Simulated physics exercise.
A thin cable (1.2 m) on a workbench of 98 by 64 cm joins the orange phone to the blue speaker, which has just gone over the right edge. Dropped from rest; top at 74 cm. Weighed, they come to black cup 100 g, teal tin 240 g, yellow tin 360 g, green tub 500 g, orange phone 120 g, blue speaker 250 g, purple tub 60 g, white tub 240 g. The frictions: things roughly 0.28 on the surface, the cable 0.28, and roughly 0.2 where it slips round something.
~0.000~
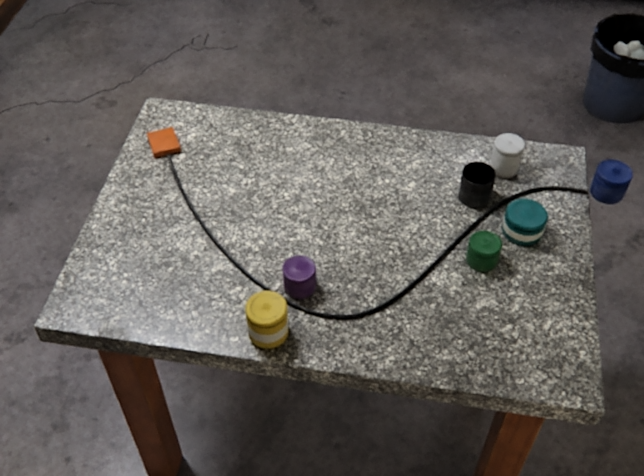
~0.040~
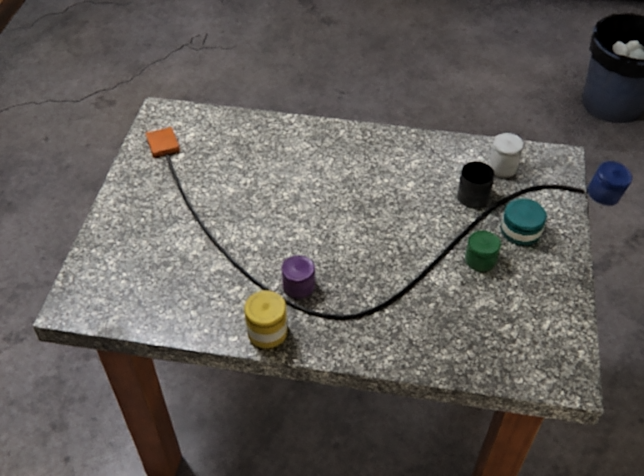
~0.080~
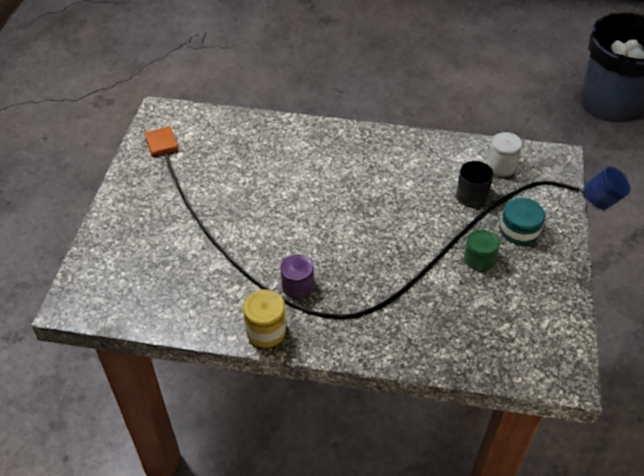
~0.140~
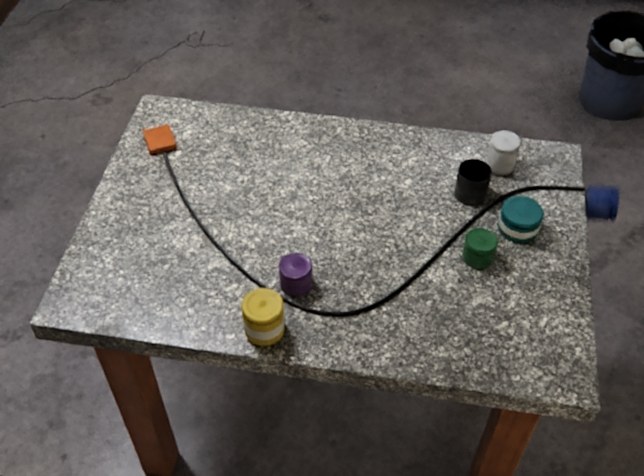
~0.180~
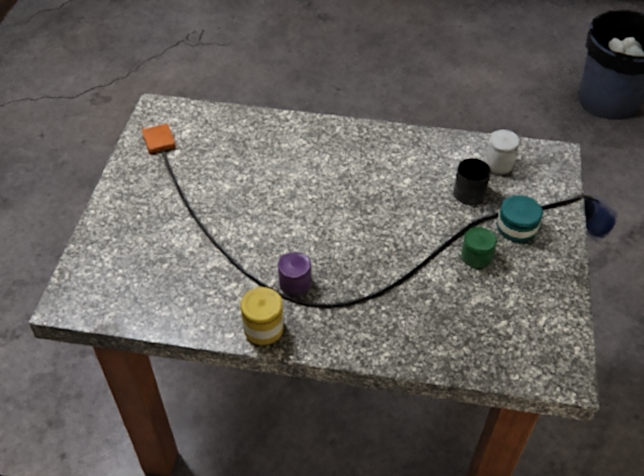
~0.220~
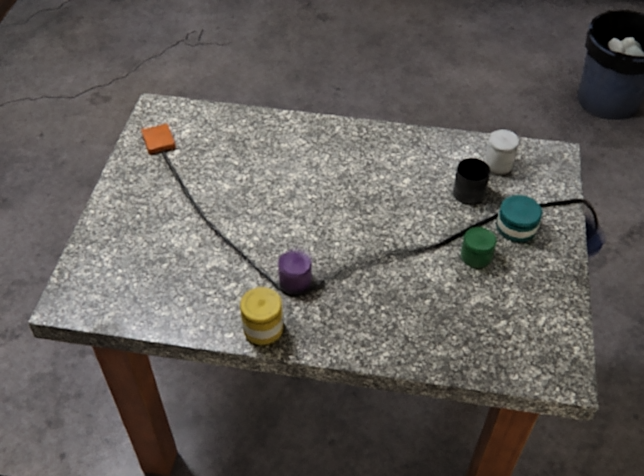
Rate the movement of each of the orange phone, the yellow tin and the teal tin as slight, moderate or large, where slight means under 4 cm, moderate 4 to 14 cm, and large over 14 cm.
Ratings - orange phone: Large; yellow tin: Slight; teal tin: Slight.
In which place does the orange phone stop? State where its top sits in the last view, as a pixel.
Near (482, 224).
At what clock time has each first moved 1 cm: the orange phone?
For the orange phone, around 0.26 seconds.
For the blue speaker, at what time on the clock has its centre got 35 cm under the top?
At 0.36 s.
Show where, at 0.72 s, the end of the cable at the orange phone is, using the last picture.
Roughly at pixel (388, 195).
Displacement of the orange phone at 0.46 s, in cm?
Orange phone: 15 cm.
At 0.5 s, the cable's tail end at (224, 162); orange phone 13 cm off its start, purple tub 37 cm off its start, blue speaker over the edge.
At 0.7 s, the cable's tail end at (388, 195); orange phone 51 cm off its start, purple tub over the edge, blue speaker over the edge.
At 1.0 s, the cable's tail end at (475, 215); orange phone 70 cm off its start at (480, 225), purple tub over the edge, blue speaker over the edge.
At 1.2 s, the cable's tail end at (478, 214); orange phone 70 cm off its start, teal tin 1 cm off its start, purple tub over the edge.
At 2.4 s, the cable's tail end at (478, 214); orange phone 70 cm off its start at (482, 224), teal tin 1 cm off its start at (528, 210), yellow tin 0 cm off its start at (261, 303), purple tub over the edge.
